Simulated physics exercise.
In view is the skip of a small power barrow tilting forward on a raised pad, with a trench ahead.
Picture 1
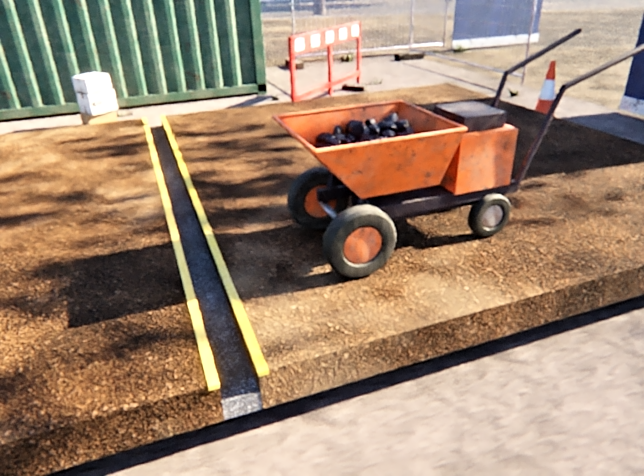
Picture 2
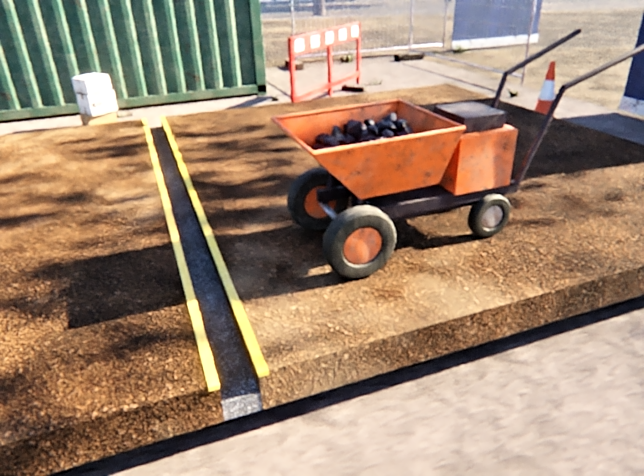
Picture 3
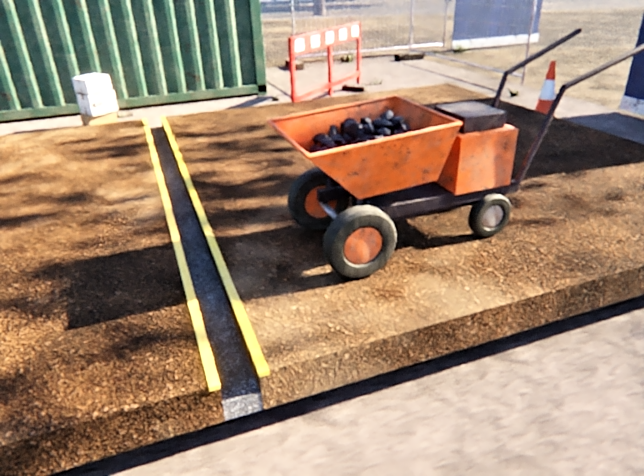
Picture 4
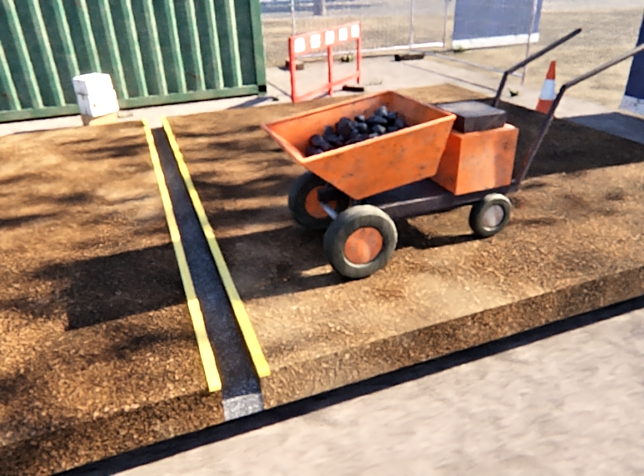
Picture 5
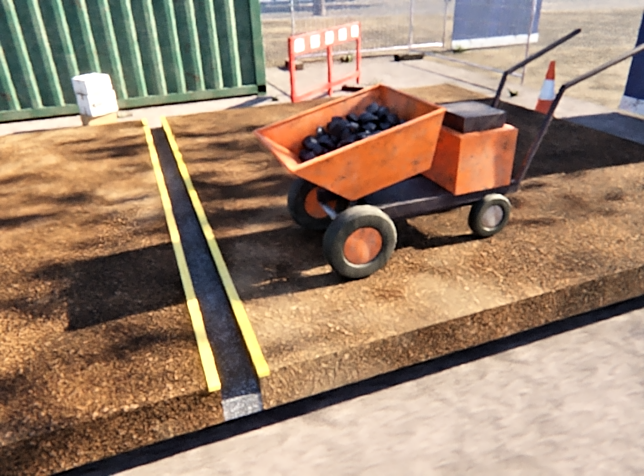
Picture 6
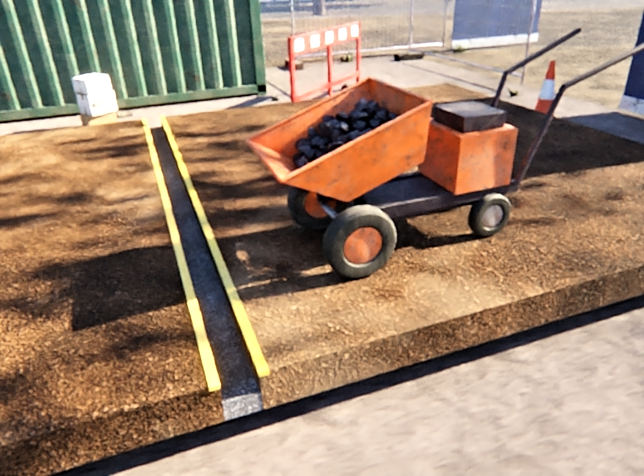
Orange skip of a small power barrow tilting gradually forward to the left, carrying black lumps, near a narrow yellow-edged trench.
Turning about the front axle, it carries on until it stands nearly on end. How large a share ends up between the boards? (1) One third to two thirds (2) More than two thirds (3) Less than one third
One third to two thirds.
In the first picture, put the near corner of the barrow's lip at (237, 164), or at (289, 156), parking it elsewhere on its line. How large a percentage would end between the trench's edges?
0 %, then 40 %.
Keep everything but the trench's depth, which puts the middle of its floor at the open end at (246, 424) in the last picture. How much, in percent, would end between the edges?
It would be close to 70 percent.
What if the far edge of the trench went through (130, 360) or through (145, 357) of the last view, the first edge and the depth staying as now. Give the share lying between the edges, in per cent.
In order: Some 80 per cent, then some 80 per cent.
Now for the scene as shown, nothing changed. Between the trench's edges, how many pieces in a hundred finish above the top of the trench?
I'd put it near 40 per cent.
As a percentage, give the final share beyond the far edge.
Near 15 %.
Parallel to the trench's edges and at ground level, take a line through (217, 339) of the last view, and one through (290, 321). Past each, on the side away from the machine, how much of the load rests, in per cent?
Some 30 and some 80 per cent, respectively.
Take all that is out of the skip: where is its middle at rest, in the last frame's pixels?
Near pixel (206, 273).
Soon, skip tipped steeply; all in the skip.
A while on, skip tipped right over; most in the skip; a small part short of the trench; a small part in or heaped over the trench; a stray few falling.
Towards the end, skip tipped right over; about a quarter in the skip; a small part short of the trench; about half in or heaped over the trench; a small part beyond it.
Finally, skip tipped right over; about a quarter in the skip; a small part short of the trench; about half in or heaped over the trench; about a quarter beyond it.
